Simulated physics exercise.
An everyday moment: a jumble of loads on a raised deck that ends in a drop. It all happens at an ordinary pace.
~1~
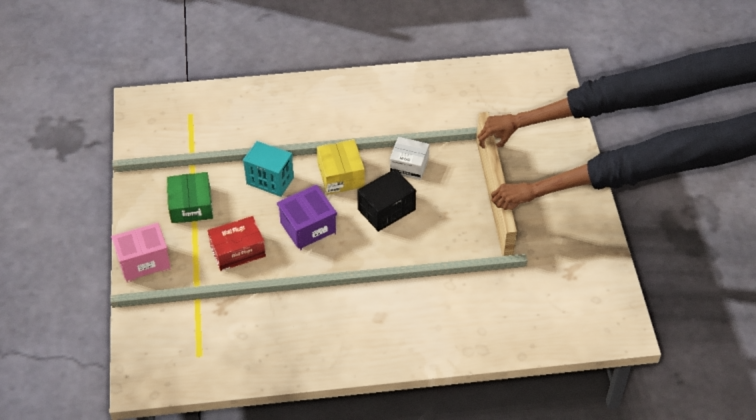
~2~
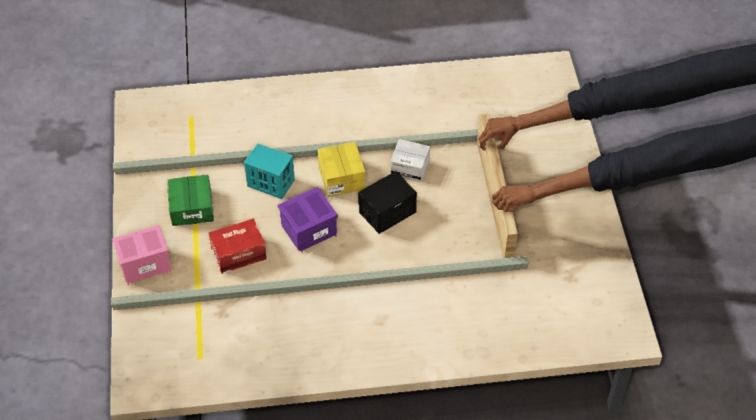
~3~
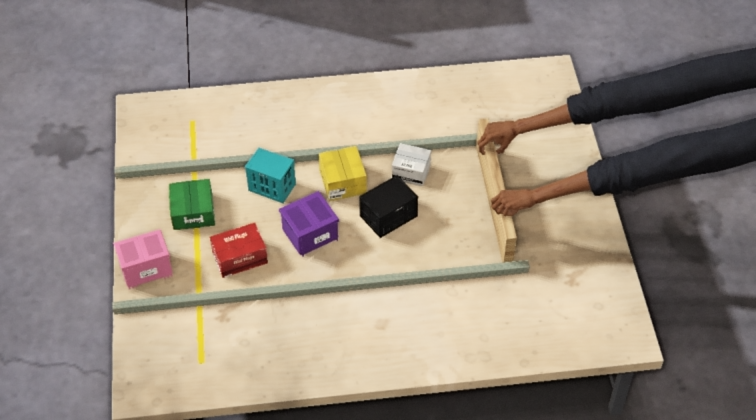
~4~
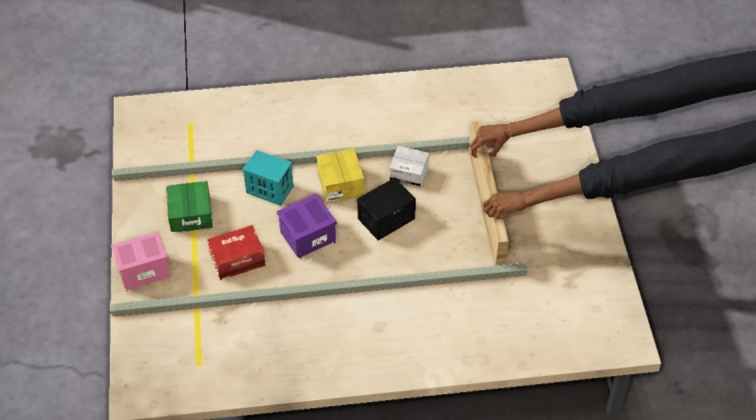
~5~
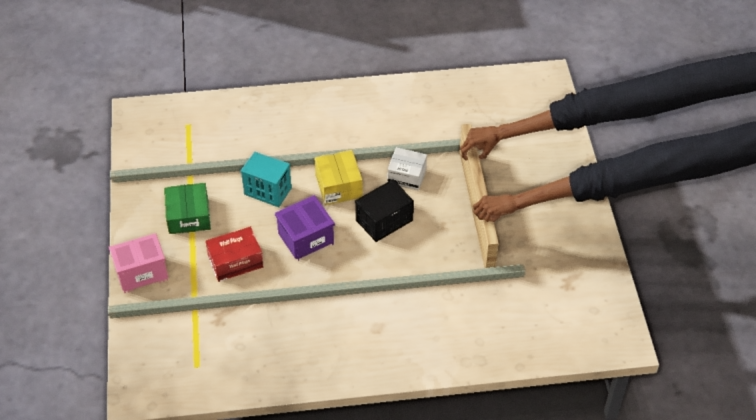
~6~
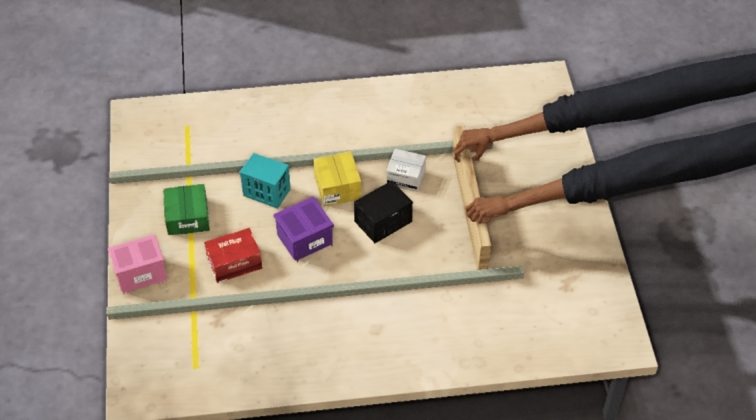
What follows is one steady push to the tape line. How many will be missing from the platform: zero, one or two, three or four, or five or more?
As it turns out, the number that fall off is three or four.
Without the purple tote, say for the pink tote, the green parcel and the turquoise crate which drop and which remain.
The pink tote holds on, the green parcel holds on, the turquoise crate is lost.
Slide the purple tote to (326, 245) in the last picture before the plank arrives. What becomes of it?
Then it stays on.
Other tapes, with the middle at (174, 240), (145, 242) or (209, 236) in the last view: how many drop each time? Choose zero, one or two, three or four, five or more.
In that order: Three or four; five or more; one or two.
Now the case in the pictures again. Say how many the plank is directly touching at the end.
The number is 2.
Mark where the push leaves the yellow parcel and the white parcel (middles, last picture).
Near (136, 192) and (173, 196).
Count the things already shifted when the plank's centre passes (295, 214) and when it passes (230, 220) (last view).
The counts are 7 and 8.
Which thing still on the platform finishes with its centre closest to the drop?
Foremost is the green parcel.
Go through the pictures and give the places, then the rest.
The first picture shows pink tote (142, 253); green parcel (190, 198); red box (237, 244); plank (495, 184); tape (195, 226).
The second picture shows green parcel (190, 200); white parcel (410, 161).
The third picture shows red box (239, 250); yellow parcel (343, 173).
The fourth picture shows pink tote (142, 262); black crate (386, 209).
The fifth picture shows green parcel (187, 208); plank (478, 196).
The sixth picture shows pink tote (138, 265); green parcel (186, 210); red box (233, 255); plank (471, 198); tape (191, 238).
Early on, none off yet; pink tote at rest near (138, 265); green parcel at rest near (186, 210); red box at rest near (233, 255).
A while later, none off yet; pink tote moving near (136, 264); green parcel travelled about its own width near (155, 220); red box travelled about its own width near (187, 273).
Finally, the number that fall off is three or four; lost, turquoise crate, red box and pink tote.
